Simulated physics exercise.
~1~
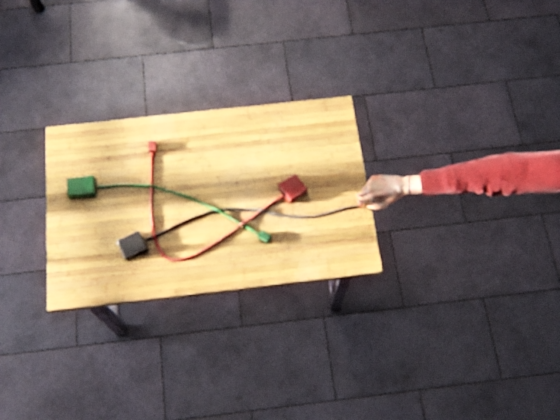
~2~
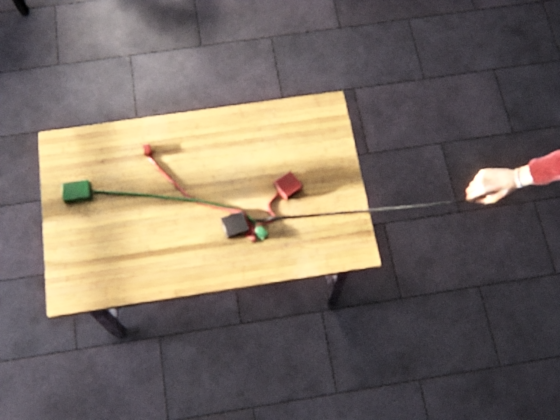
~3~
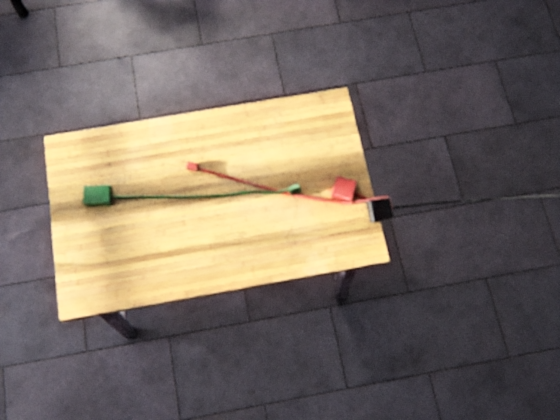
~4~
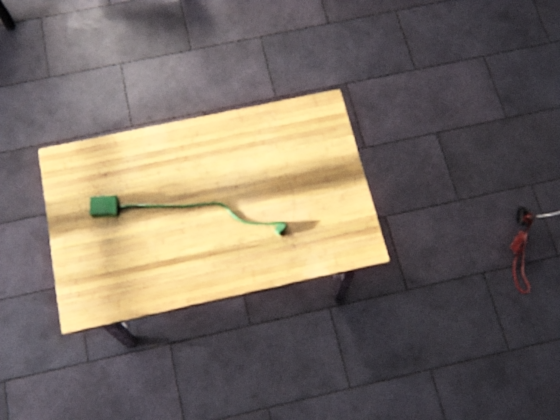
To begin with, three tangled leads, red, green and black, lie across a wooden table, each ending in a block-shaped charger, while a hand in a red sleeve grips the black one at the right edge. The hand pulls it out to the right, and the black charger slides across the table toward the red one. As the pull continues, the red charger and its lead are dragged along, and the green plug shifts too. The black and red chargers go over the right edge with the red lead, which hangs beyond the table. Only the green charger and its gently curved lead remain on top.
